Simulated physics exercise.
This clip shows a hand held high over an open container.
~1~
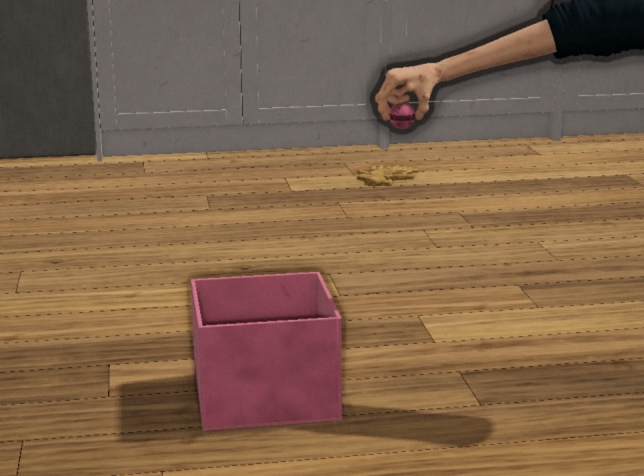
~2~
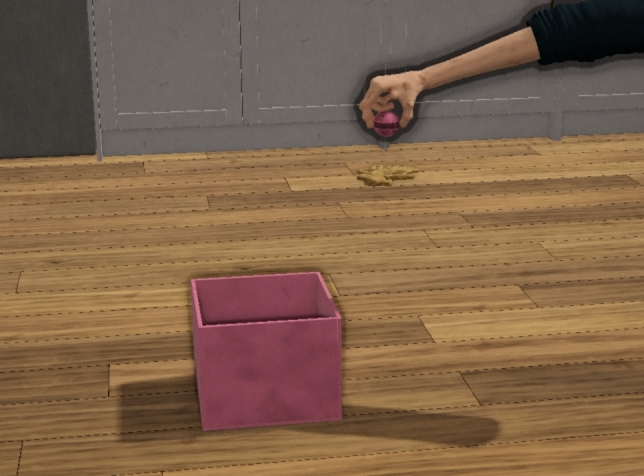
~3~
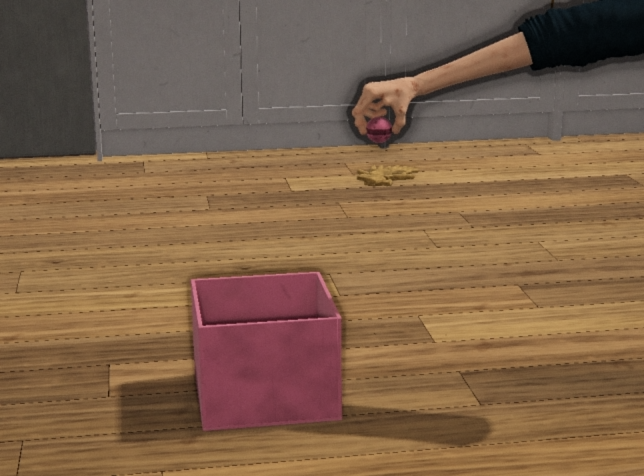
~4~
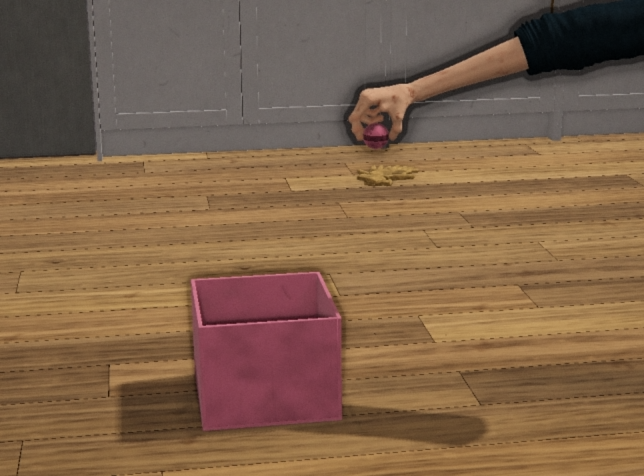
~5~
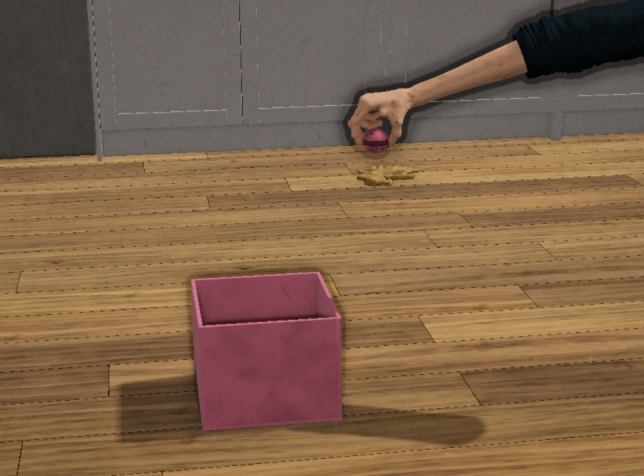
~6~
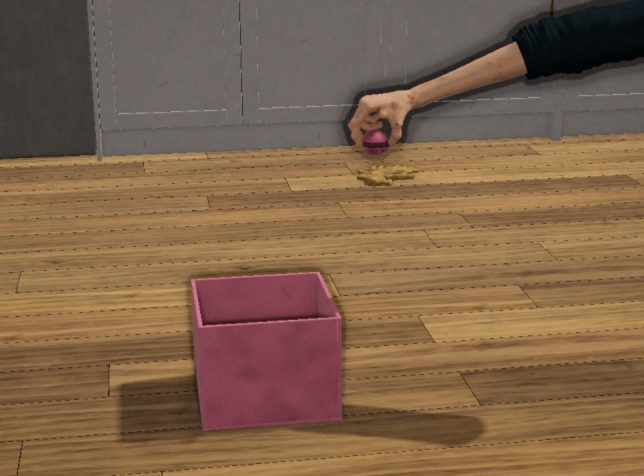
A hand holding a small pink ball moving slightly left and down, then staying still, beyond an open pink box on wooden flooring.
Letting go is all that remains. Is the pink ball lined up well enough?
Once let go, the pink ball falls wide.
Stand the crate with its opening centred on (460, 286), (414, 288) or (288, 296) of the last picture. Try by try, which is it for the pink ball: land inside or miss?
In the first case it does not go in, in the second it falls in, in the third it does not go in.
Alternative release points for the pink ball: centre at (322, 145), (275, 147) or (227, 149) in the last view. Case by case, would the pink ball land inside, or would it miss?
One after another: It drops into the container; is caught; is caught.
Then, 0.22 s on from there, pink ball on its way down near (375, 216).
In the end, the pink ball falls beside it, near (374, 377).
